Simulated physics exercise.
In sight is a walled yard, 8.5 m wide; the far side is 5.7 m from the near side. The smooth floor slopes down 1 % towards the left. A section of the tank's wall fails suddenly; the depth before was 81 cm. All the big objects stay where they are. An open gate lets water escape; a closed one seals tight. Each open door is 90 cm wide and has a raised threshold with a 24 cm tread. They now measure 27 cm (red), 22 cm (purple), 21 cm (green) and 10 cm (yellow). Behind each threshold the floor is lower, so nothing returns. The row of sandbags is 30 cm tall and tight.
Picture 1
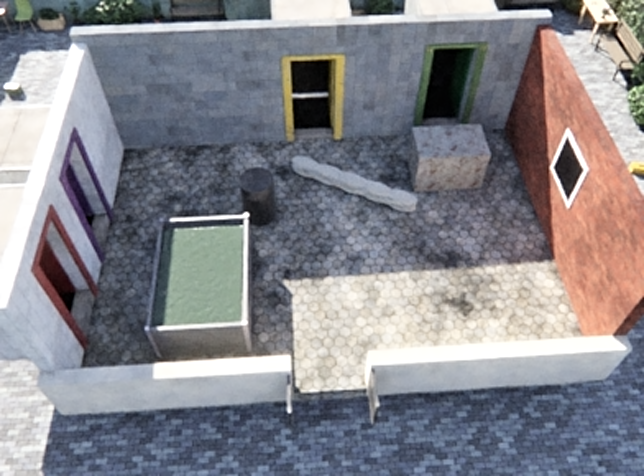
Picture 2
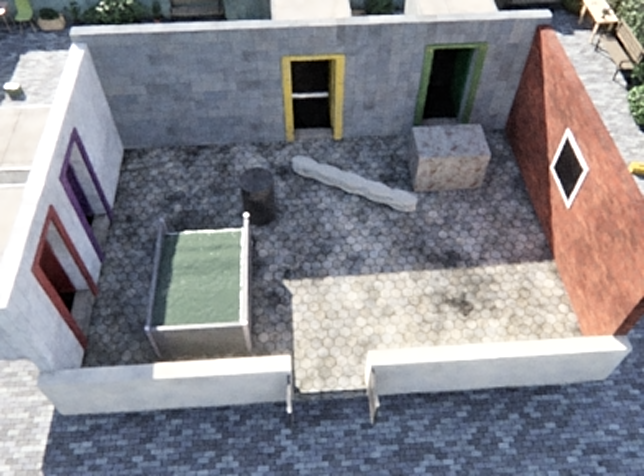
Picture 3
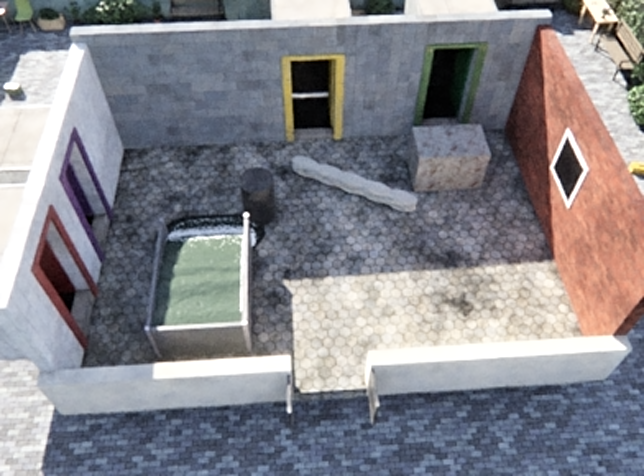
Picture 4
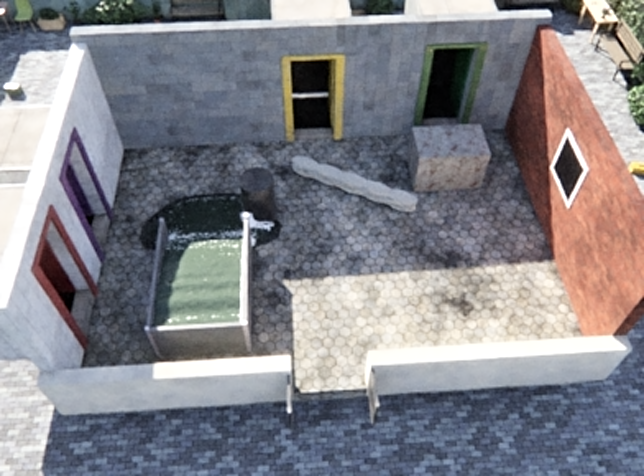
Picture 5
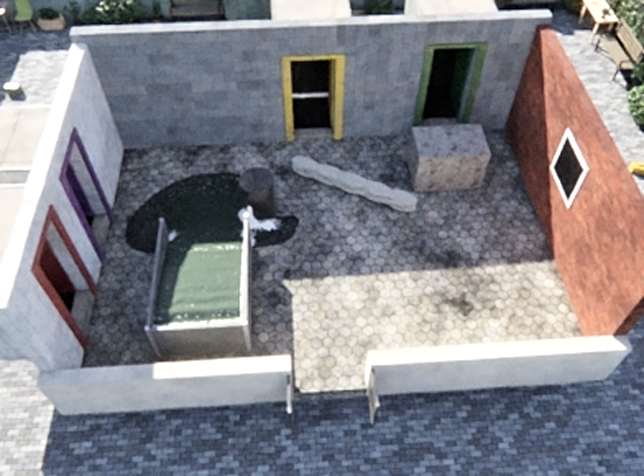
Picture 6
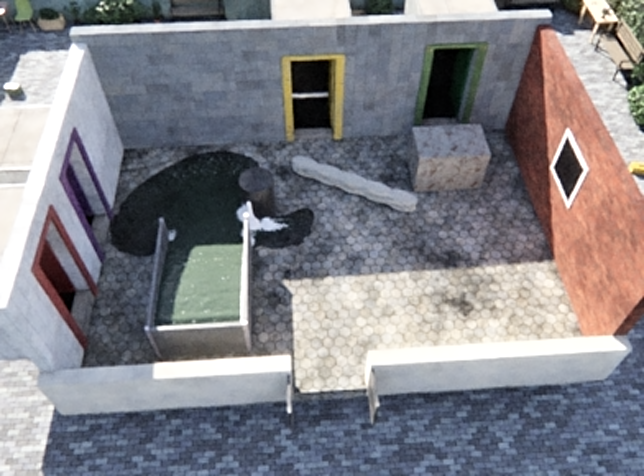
A walled yard with a grey stone-tiled floor is seen from high above its low white near wall, and the camera stays still. A tank of green water stands at the left near red and purple doorways, with a dark cylinder, a pale wavy bar and a stone block beyond, yellow and green doorways behind, and a red wall at right. The tank's far side opens, and water pours out, foaming, spreading darkly across the floor around the cylinder and toward the left wall.
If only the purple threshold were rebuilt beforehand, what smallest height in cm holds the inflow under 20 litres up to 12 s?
It would have to be roughly 9 cm high.
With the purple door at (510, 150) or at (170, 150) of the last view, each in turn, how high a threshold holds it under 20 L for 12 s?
Roughly 9.5 and 32 cm.
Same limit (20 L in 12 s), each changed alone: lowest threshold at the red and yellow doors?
Roughly 11.0 cm at red and 7.5 cm at yellow.
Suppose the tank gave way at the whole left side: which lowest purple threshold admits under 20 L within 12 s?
About 27 cm.
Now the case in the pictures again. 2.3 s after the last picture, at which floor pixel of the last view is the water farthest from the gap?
At about (457, 135).
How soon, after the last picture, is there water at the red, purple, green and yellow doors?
Arrival: Red 2.8 s, purple 0.1 s, green 2.0 s, yellow 0.7 s.
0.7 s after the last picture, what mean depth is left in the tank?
Some 39 cm.
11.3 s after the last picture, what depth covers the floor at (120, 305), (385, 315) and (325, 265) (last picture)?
Roughly 9, 6 and 5 cm, in turn.
Then, 0.7 s after the last picture water covers 25 % of the floor, deepest (45 cm) near (206, 148); 6 cm at the purple door, 0 litres in over its 22 cm threshold.
Then, 2.3 s after the last picture water covers 40 % of the floor, deepest (32 cm) near (124, 152); 14 cm at the purple door, 0 litres in over its 22 cm threshold.
Then, 11.3 s after the last picture water covers 95 % of the floor, deepest (12 cm) near (124, 152); 8 cm at the purple door, 0 litres in over its 22 cm threshold.
At the purple door as built, the water peaked near 16 cm, 2.7 s after the last picture.
Run again over the same 12 s with other heights there, 38 litres in over 7.5 cm, 15 litres over 10 cm. The limit of 20 litres is kept from about 9 cm up.
